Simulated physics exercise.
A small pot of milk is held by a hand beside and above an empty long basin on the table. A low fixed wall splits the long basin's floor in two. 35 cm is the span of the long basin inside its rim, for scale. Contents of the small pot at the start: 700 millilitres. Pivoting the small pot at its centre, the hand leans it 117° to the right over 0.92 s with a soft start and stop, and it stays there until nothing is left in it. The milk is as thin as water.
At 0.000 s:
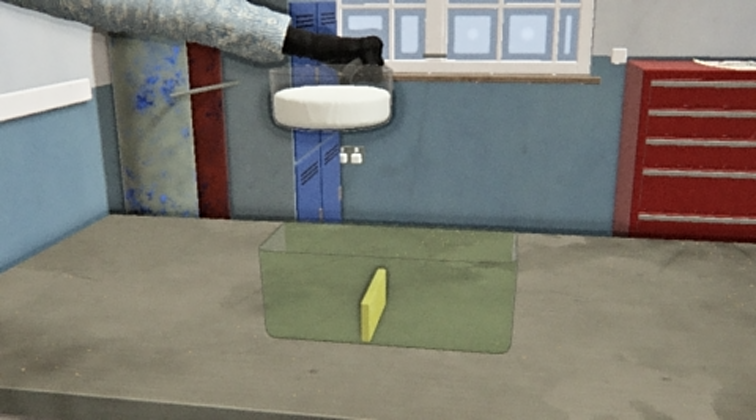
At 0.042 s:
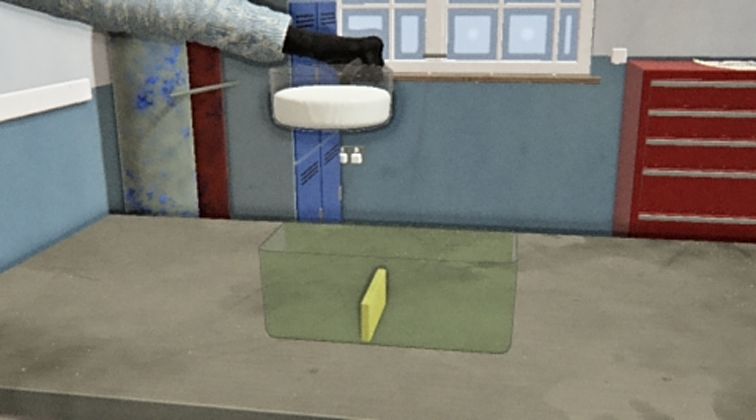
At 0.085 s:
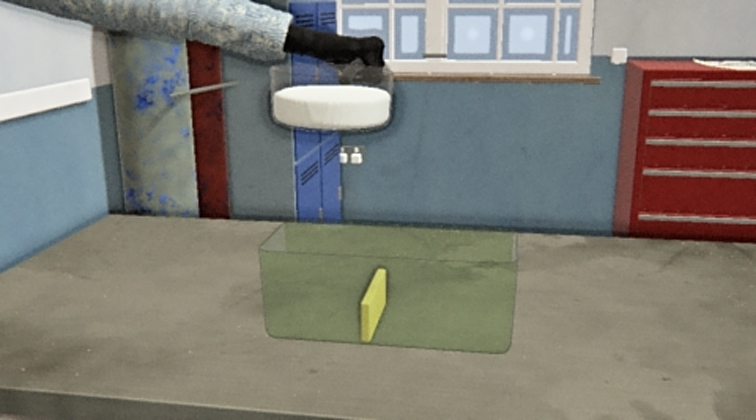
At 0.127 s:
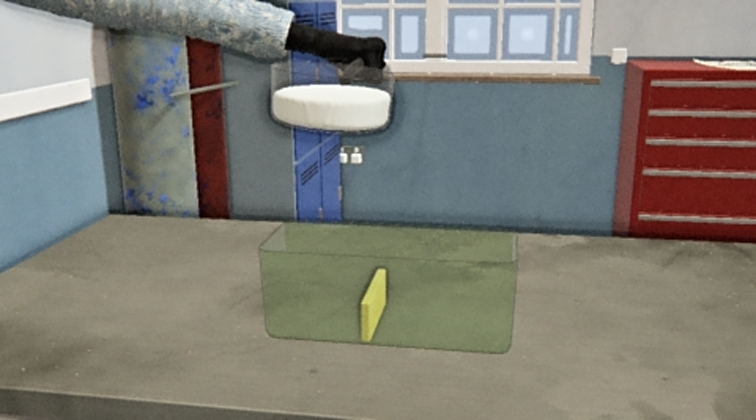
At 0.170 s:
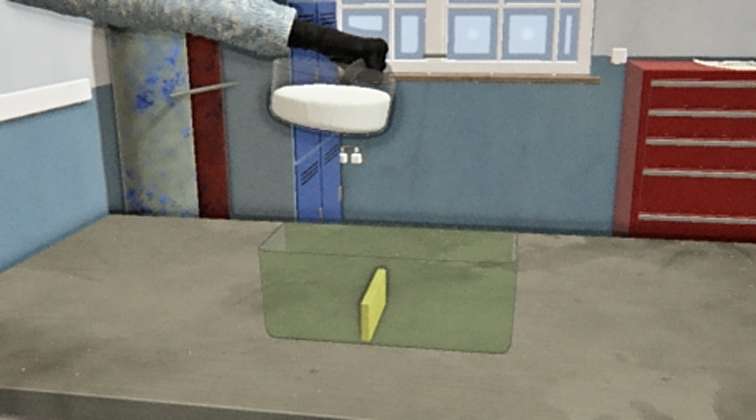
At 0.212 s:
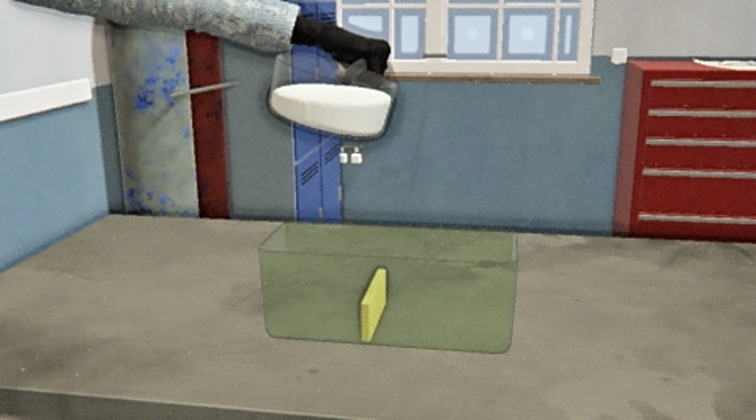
In the video, a gloved hand holds a small clear pot of white liquid above an empty transparent greenish basin with a yellow divider on a table, then slowly tilts the pot slightly to the right.
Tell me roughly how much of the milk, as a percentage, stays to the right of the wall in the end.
Around 95 per cent stays on the right.
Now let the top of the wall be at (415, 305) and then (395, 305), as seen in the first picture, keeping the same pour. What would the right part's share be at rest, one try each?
It comes to 60 per cent, and then 70 per cent.
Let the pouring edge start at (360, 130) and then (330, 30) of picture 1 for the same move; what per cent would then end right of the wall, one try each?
Near 65 in a hundred on the first go and near 60 in a hundred on the second.
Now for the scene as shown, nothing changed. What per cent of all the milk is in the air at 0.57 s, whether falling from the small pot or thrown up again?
Roughly 54 percent.
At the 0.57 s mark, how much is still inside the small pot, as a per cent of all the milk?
Near 40 in a hundred.
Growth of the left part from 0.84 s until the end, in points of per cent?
Roughly 2 percent.
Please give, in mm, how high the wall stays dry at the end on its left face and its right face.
Noted: Left near 56 mm, right near 30 mm.
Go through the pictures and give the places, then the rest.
Tilt 0°; pouring edge (391, 72); surface from (278, 92) to (390, 94); the long basin's rim runs from (272, 236) to (517, 248); the wall's top is at (374, 287), in the first frame.
Tilt 1°; pouring edge (391, 73); surface from (278, 92) to (390, 94), in the second frame.
Tilt 2°; pouring edge (392, 75); surface from (278, 92) to (390, 95), in the third frame.
Tilt 5°; pouring edge (393, 78); surface from (278, 91) to (389, 96), in the fourth frame.
Tilt 10°; pouring edge (394, 83); surface from (278, 90) to (389, 97), in the fifth frame.
Tilt 15°; pouring edge (395, 89); surface from (277, 89) to (391, 97), in the sixth frame.
After 0.57 s the tilt is 81° and 40 per cent is still to pour, 0 is left of the wall and 7 right of it.
After 0.84 s the tilt is 115° and 4 per cent is still to pour, 2 is left of the wall and 81 right of it.
After 1.12 s the tilt is 117° and 0 per cent is still to pour, 4 is left of the wall and 95 right of it.
After 1.42 s the tilt is 117° and 0 per cent is still to pour, 4 is left of the wall and 95 right of it.
In the end 4 per cent lies left of the wall, 95 right of it and 1 outside.
